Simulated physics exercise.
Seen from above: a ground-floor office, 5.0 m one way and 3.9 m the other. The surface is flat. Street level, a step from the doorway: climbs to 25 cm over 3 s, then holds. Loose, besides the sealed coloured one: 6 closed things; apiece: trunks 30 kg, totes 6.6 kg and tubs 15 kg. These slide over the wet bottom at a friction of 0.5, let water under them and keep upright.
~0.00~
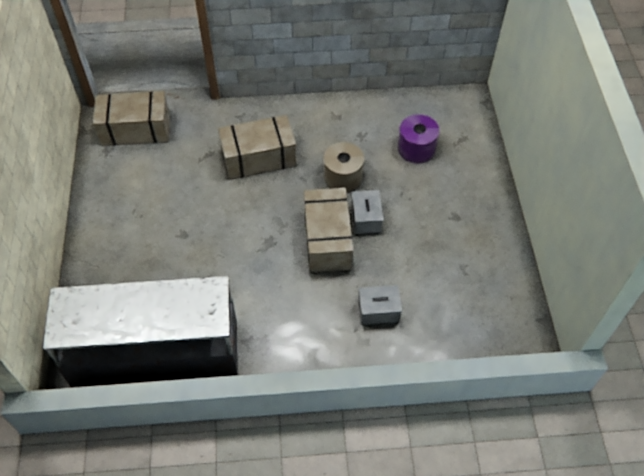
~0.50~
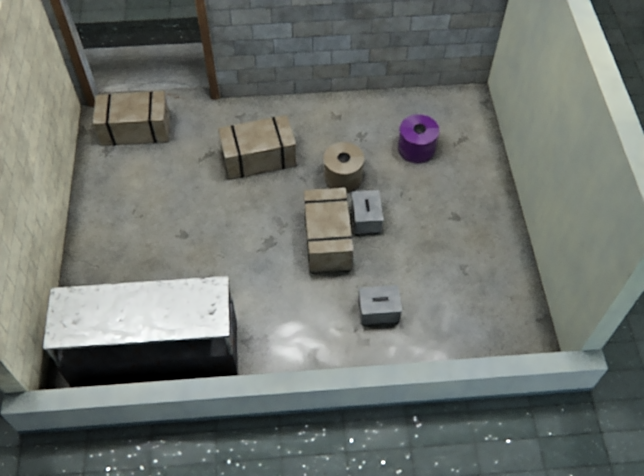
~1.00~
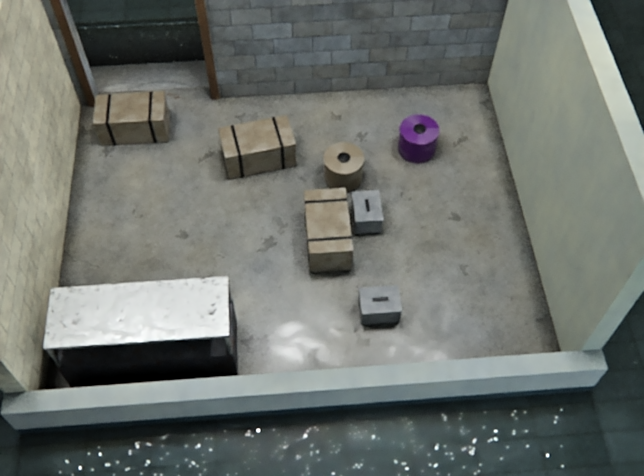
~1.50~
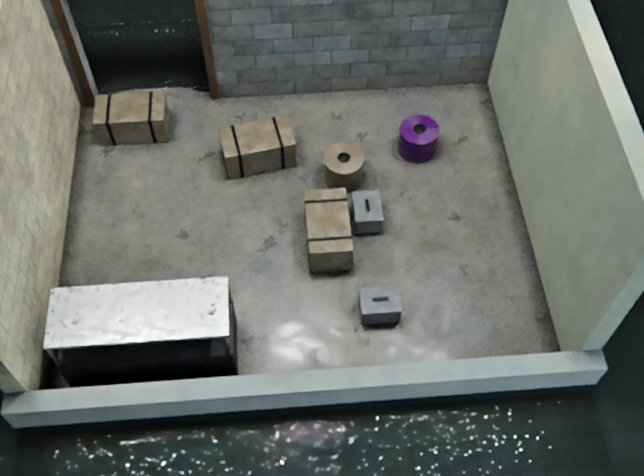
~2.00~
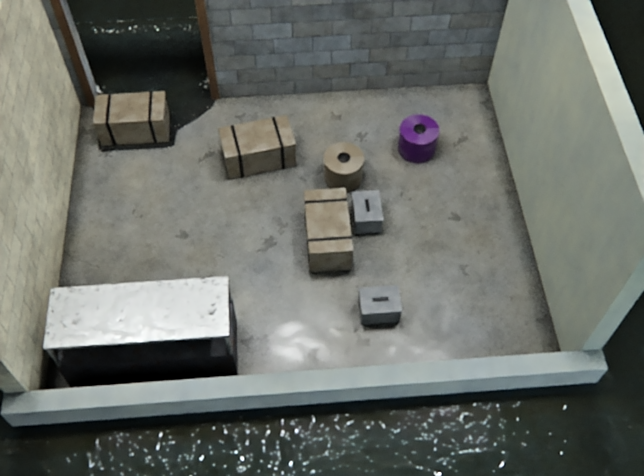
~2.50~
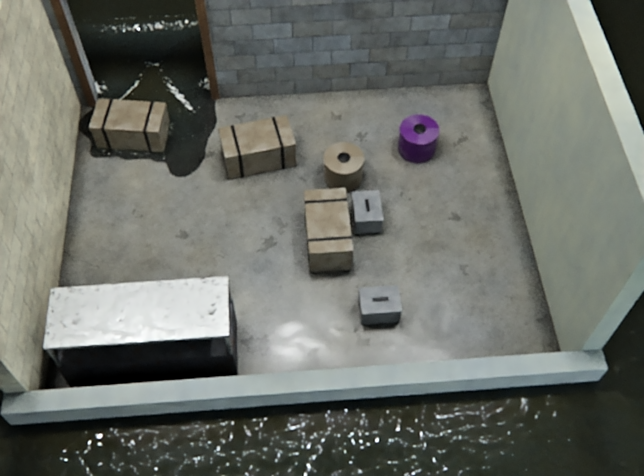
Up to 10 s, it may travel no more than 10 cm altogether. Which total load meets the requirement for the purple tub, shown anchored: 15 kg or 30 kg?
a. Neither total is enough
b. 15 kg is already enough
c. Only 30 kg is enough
15 kg is already enough.
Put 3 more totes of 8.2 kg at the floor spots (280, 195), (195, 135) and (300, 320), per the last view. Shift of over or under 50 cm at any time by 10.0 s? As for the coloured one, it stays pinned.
Taking them in turn, the first is inside the line, the second beyond the line and the third beyond the line.
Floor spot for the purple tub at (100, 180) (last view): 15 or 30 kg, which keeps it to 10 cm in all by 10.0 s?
No load works.
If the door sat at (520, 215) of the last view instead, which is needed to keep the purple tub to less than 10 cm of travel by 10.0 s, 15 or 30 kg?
In that case only the larger load is enough.
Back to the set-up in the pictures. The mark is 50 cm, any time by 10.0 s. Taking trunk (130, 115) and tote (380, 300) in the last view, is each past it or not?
Beyond, beyond.
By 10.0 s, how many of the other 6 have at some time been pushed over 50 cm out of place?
3 in all.
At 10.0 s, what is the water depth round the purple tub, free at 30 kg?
About 6 cm.
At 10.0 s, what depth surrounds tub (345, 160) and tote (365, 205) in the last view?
About 7 and 7 cm.
After 3.5 s the purple tub would be 0 cm from its start with 15 kg and 0 cm from its start with 30 kg; 0 cm of water round it then.
After 4.5 s the purple tub would be 0 cm from its start with 15 kg and 0 cm from its start with 30 kg; 0 cm of water round it then.
After 7.0 s the purple tub would be 0 cm from its start with 15 kg and 0 cm from its start with 30 kg; 1 cm of water round it then.
After 10.0 s the purple tub would be 0 cm from its start with 15 kg and 0 cm from its start with 30 kg; 6 cm of water round it then.
